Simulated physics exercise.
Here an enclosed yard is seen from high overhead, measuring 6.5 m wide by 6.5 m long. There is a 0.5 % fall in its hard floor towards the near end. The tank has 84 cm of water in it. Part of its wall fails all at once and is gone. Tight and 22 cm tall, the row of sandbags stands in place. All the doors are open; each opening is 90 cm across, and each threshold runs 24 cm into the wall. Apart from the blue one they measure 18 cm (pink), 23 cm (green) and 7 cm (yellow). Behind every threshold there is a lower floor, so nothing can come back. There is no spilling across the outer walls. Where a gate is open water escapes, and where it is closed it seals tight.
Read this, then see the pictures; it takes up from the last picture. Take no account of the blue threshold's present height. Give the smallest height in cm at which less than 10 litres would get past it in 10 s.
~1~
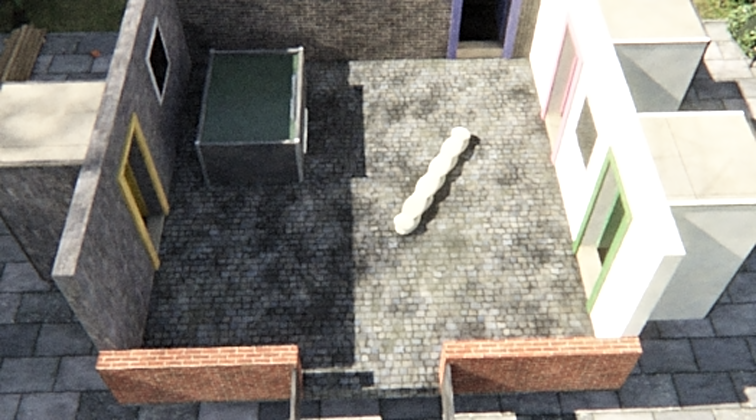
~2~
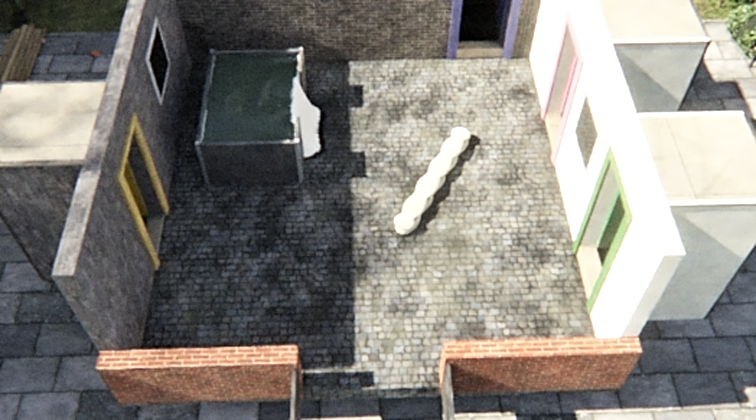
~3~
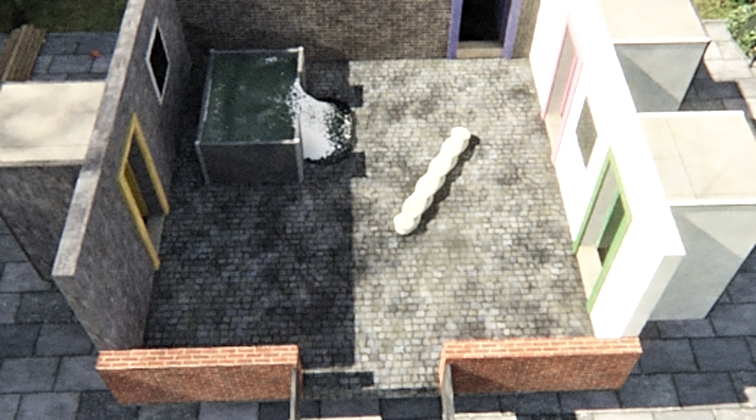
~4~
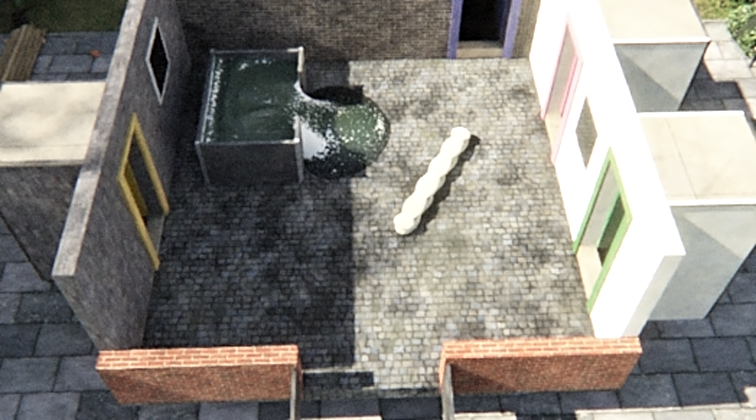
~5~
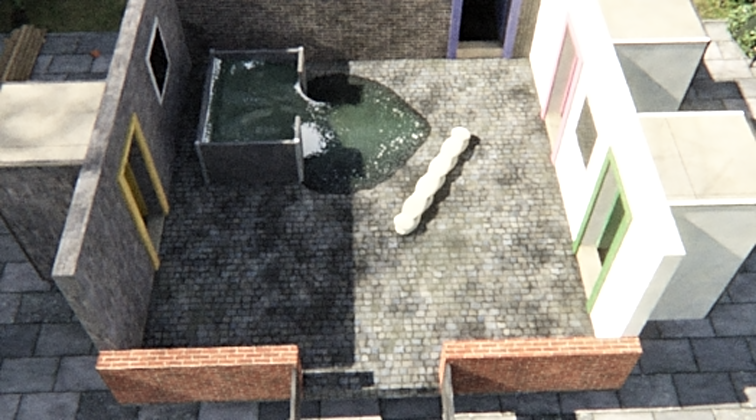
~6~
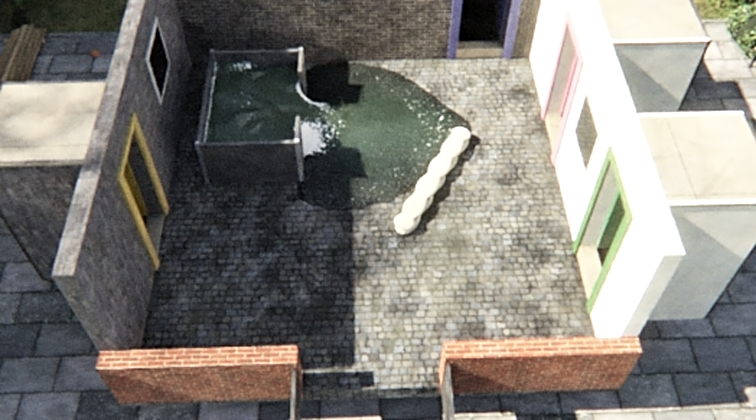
Close to 26 cm is just enough.
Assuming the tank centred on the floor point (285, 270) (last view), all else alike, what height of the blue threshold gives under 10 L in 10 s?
New minimum height: Approx. 14.5 cm.
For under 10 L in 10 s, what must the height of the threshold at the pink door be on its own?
Pink: Roughly 17 cm.
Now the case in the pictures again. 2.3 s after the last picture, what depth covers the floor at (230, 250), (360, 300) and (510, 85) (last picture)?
In that order: 0, 2 and 27 cm.
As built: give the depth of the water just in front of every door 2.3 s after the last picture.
In cm: Pink 17, green 3, yellow 0, blue 29.
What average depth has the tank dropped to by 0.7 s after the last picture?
Averaged depth comes out at about 49 cm.
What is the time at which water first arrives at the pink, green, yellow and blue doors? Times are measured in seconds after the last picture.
Arrival times - pink: 0.4 s; green: 2.0 s; yellow: 4.5 s; blue: 0.5 s.
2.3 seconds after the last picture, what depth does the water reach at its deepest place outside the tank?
Around 31 centimetres.
Then, 0.7 s after the last picture water covers 35 % of the floor, deepest (39 cm) near (447, 141); 8 cm at the blue door, 0 litres in over its 22 cm threshold.
Then, 2.3 s after the last picture water covers 50 % of the floor, deepest (31 cm) near (486, 71); 29 cm at the blue door, 11 litres in over its 22 cm threshold.
Then, 9.3 s after the last picture water covers 95 % of the floor, deepest (13 cm) near (166, 214); 6 cm at the blue door, 24 litres in over its 22 cm threshold.
At the blue door as built, the water peaked near 29 cm, 2.3 s after the last picture.
With a threshold of 22 cm, 24 litres would have come in within the 10 s; with 29.5 cm, 4 litres. So under 10 litres takes about 26 cm.
